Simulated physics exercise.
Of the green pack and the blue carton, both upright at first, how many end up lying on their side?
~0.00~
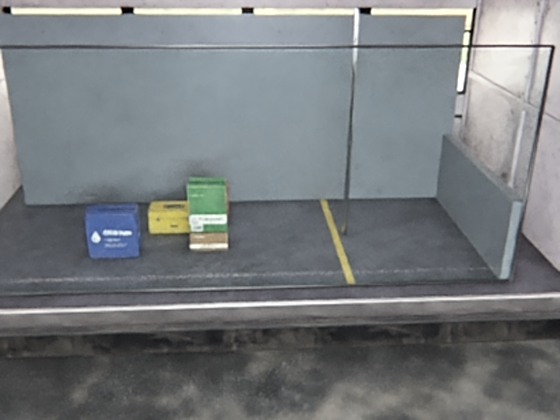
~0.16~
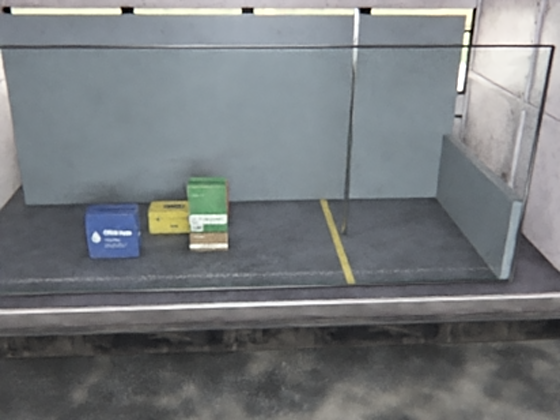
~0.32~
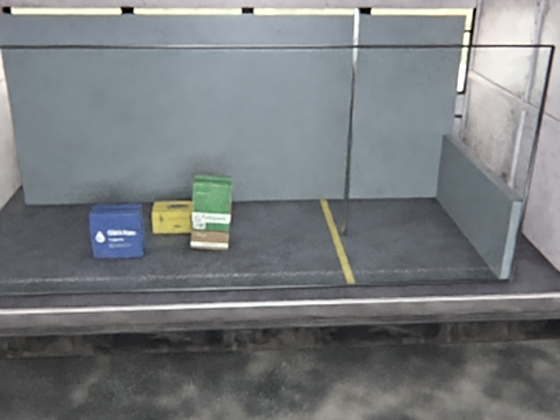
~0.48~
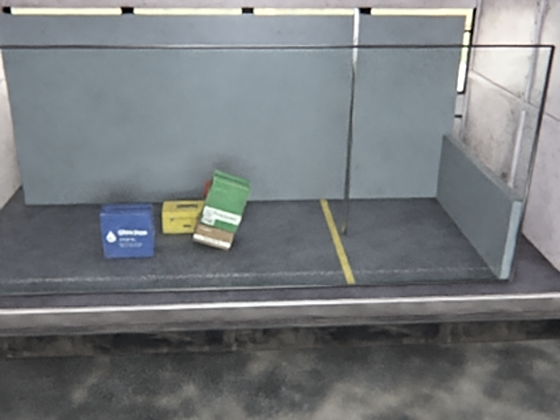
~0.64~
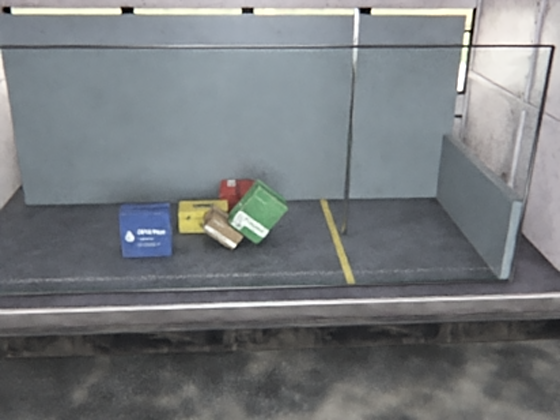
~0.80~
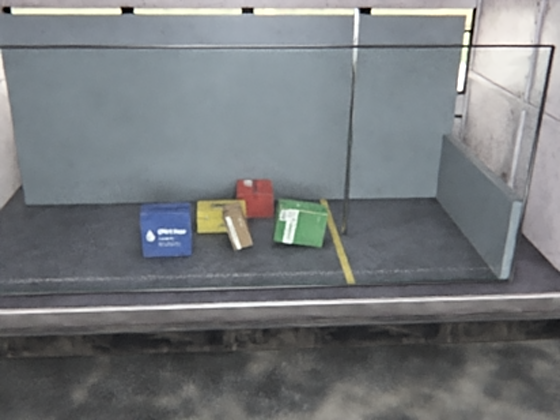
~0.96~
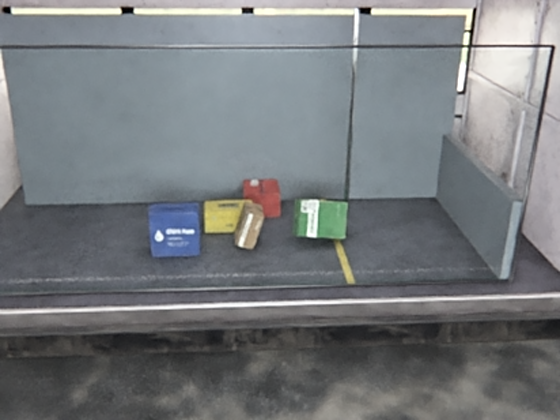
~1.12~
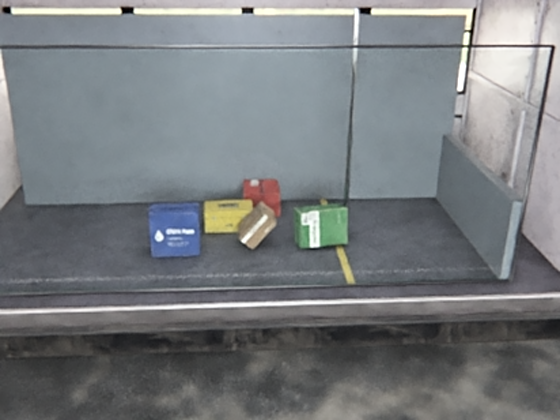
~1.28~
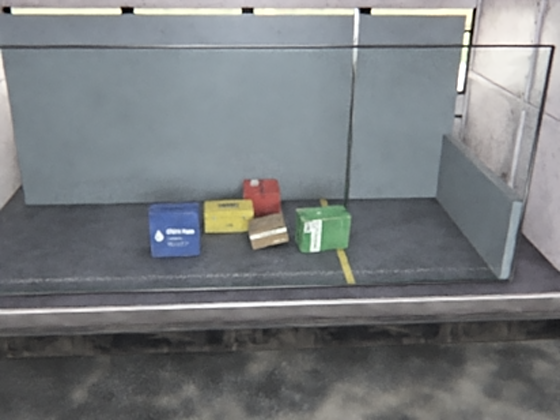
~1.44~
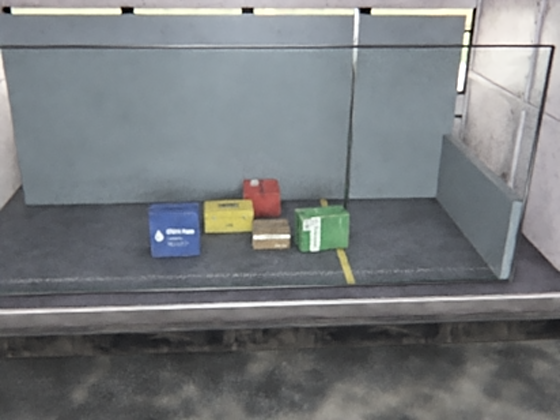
One of them does. The green pack ends on its side, while the blue carton slides right and stays upright.
